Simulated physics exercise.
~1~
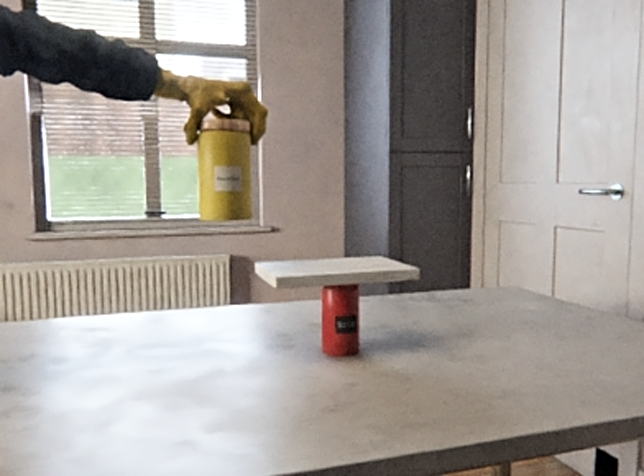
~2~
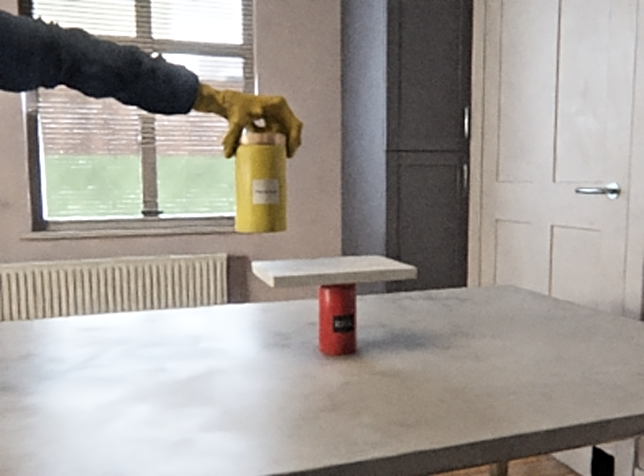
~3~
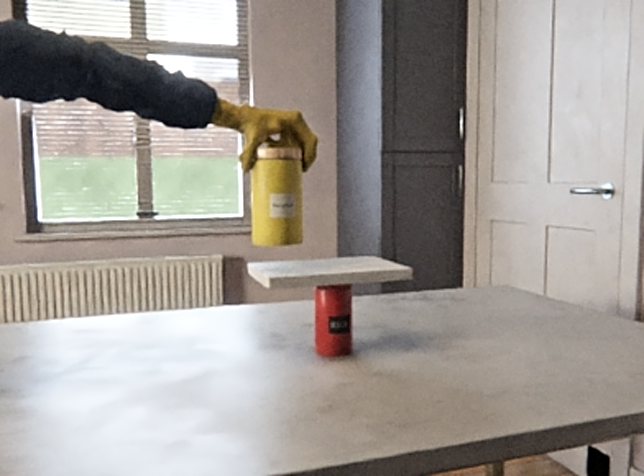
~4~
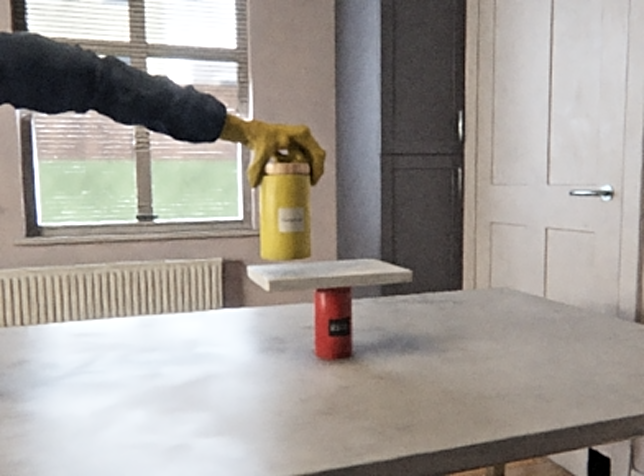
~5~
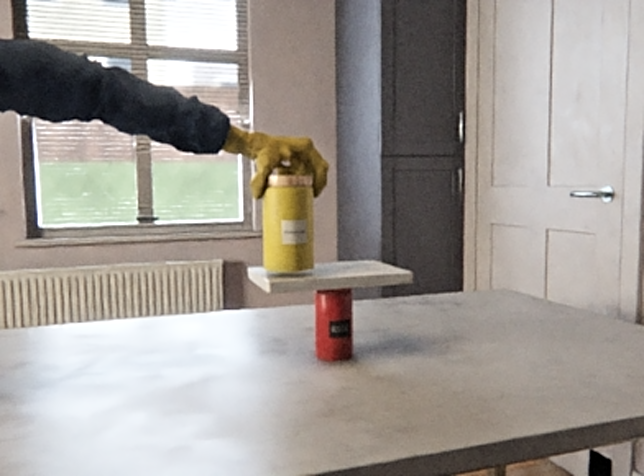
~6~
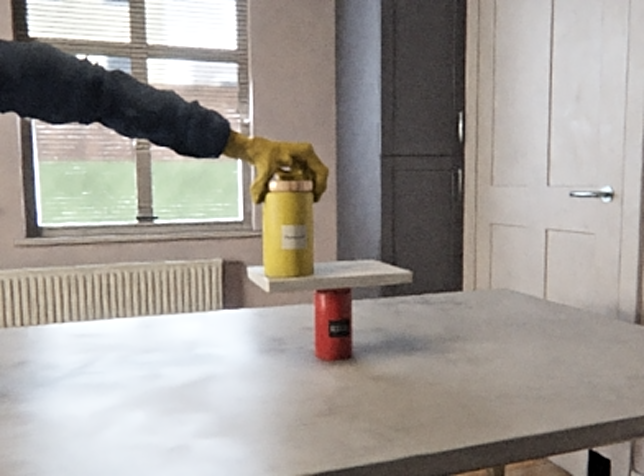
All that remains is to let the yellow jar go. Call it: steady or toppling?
Toppling.
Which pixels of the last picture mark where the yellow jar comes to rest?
Roughly pixel (221, 351) in the last picture.
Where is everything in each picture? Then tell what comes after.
Still above its spot; yellow jar (224, 171); white board (334, 271), in the first frame.
Still above its spot; yellow jar (261, 183); white board (331, 270), in the second frame.
Still above its spot; yellow jar (277, 197); white board (327, 271), in the third frame.
Still above its spot; yellow jar (286, 211); white board (327, 273), in the fourth frame.
Still above its spot; yellow jar (289, 223); white board (327, 275), in the fifth frame.
Set down, still held; yellow jar (288, 228); white board (327, 274), in the sixth frame.
Then, 0.40 s on from there, yellow jar now fallen; white board turned 57° from how it was put.
Then, 0.50 s on from there, white board on its side.
Then, 0.60 s on from there, yellow jar resting near (226, 352).
Then, 0.90 s on from there, white board now fallen.
In the end, fallen, white board and yellow jar; red jar unmoved. At the end, from the last picture's camera, yellow jar near (222, 351). The stack comes apart.
